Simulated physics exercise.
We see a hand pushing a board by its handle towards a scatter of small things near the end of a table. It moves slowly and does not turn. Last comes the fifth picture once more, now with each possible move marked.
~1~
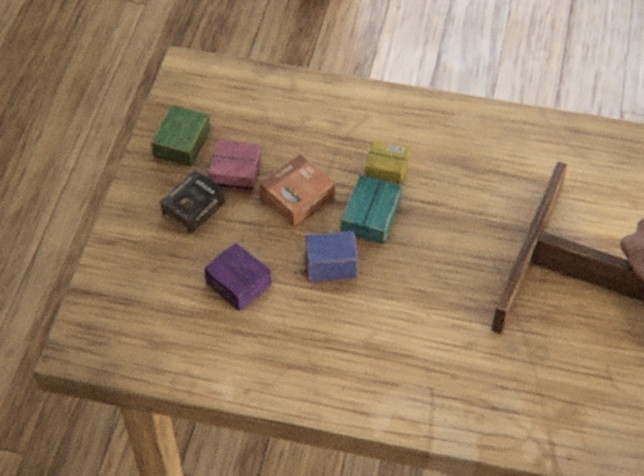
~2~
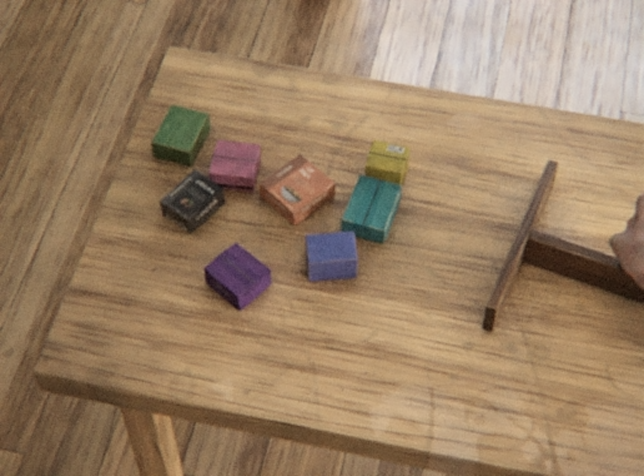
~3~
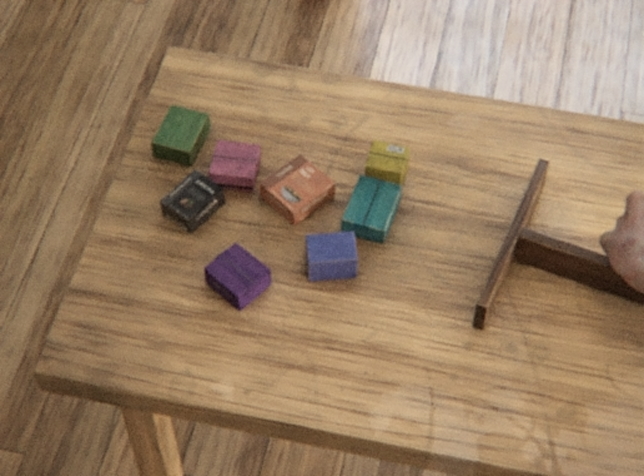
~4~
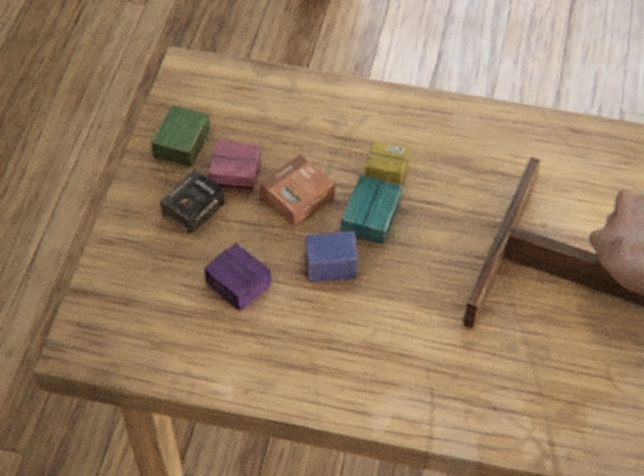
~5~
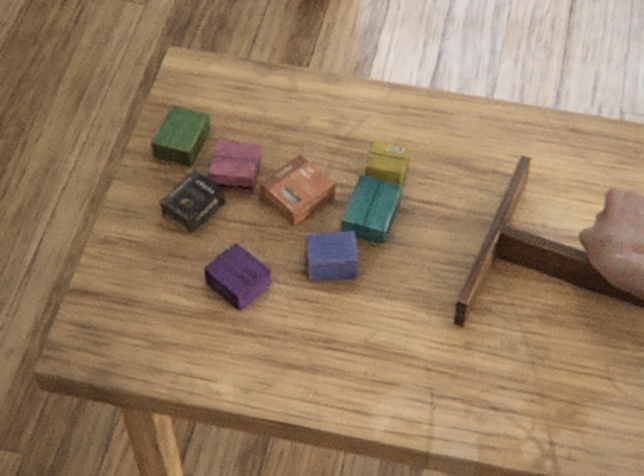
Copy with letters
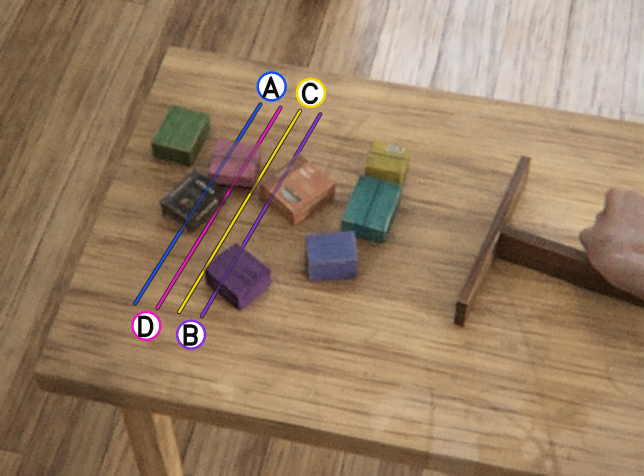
A wooden board, pushed by a hand on its handle, slid slowly left across a wooden table towards a scatter of small coloured boxes and blocks, which stayed still and untouched.
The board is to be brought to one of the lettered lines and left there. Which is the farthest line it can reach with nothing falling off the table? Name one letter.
As far as mark B.
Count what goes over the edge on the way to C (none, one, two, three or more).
One.
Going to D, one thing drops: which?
The green block.
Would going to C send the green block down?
Yes.
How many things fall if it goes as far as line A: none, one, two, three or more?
In all, two.
On the marked copy, A at (201, 198); B at (265, 209); C at (243, 205); D at (223, 202).
Following B. Soon after the start, board (412, 211); green block (182, 136); black packet (193, 202).
Later, board (330, 197); pink box (223, 163); yellow box (334, 156).
In the end, board (268, 186); green block (138, 123); pink box (167, 149); nothing has fallen.
As for the rest, A drops the pink box and green block; C drops the green block; D drops the green block.
